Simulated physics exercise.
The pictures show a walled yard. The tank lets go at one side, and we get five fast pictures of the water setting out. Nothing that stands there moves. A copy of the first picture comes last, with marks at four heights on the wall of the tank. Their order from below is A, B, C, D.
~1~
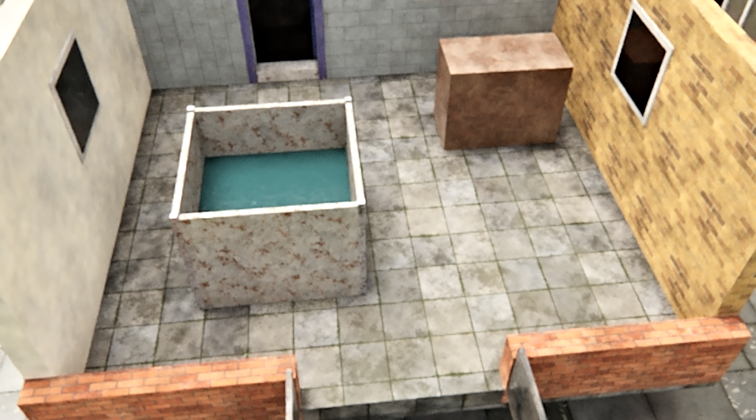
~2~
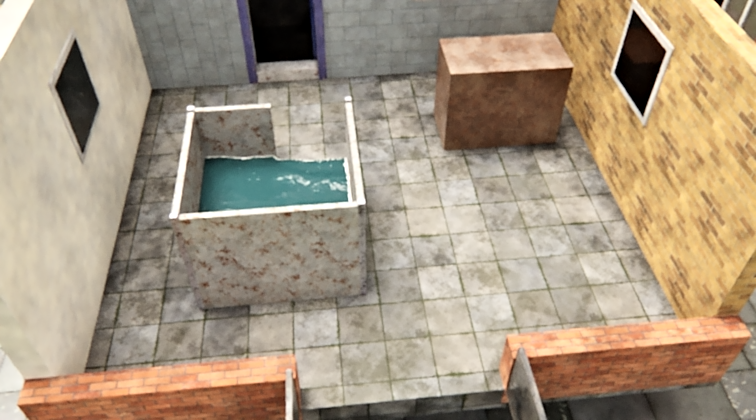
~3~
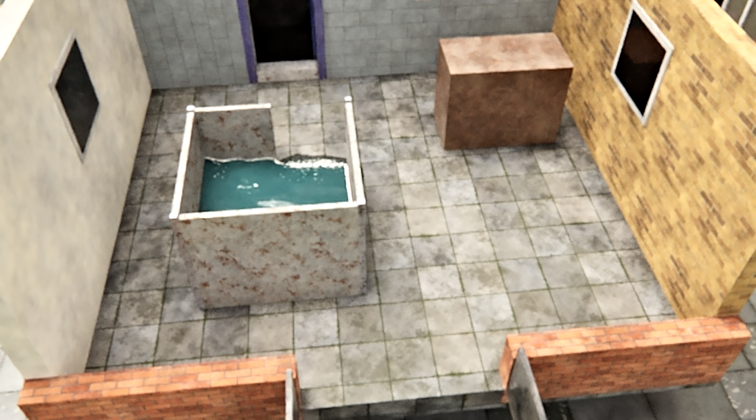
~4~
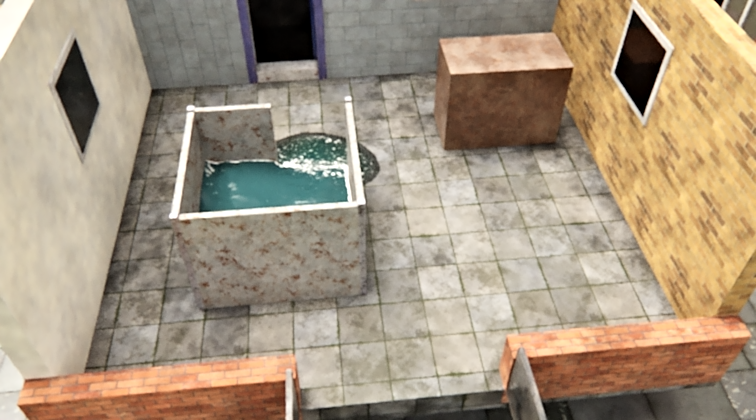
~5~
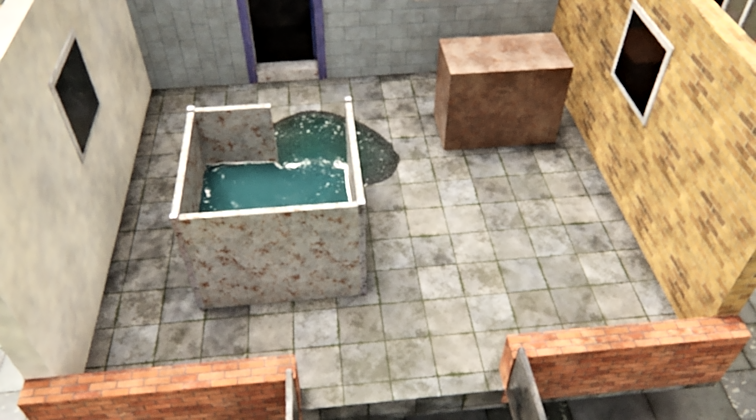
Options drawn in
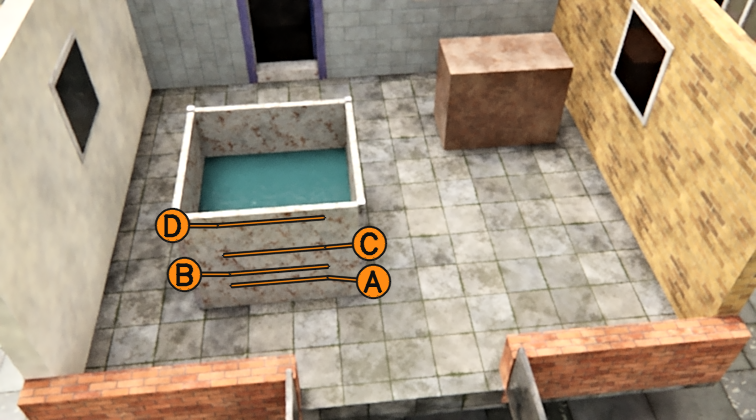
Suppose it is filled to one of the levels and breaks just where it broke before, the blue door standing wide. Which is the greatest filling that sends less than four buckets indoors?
That is mark B.
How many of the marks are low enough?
Two of them.
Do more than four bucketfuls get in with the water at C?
Yes, that goes wrong.
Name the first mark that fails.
Here it is mark C.
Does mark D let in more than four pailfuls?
Yes, that goes wrong.
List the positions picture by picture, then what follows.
In the first frame, water in the tank at rest, its middle at (276, 199); foot of the blue doorway at (289, 81); open gate at (402, 342).
In the second frame, water covers 1 % of the ground, its front hidden from here.
In the third frame, water covers 2 % of the ground, its front hidden from here.
In the fourth frame, water covers 5 % of the ground, its front hidden from here.
In the fifth frame, front seen at (370, 134), 9 % of the ground wet.
On the marked copy, A at (280, 281); B at (278, 270); C at (275, 251); D at (270, 221); from the bottom up A, B, C, D.
For mark A, nothing gets over.
For mark B, a bucket or two gets in.
For mark C, about 12 bucketfuls get in.
For mark D, dozens of bucketfuls pour in.
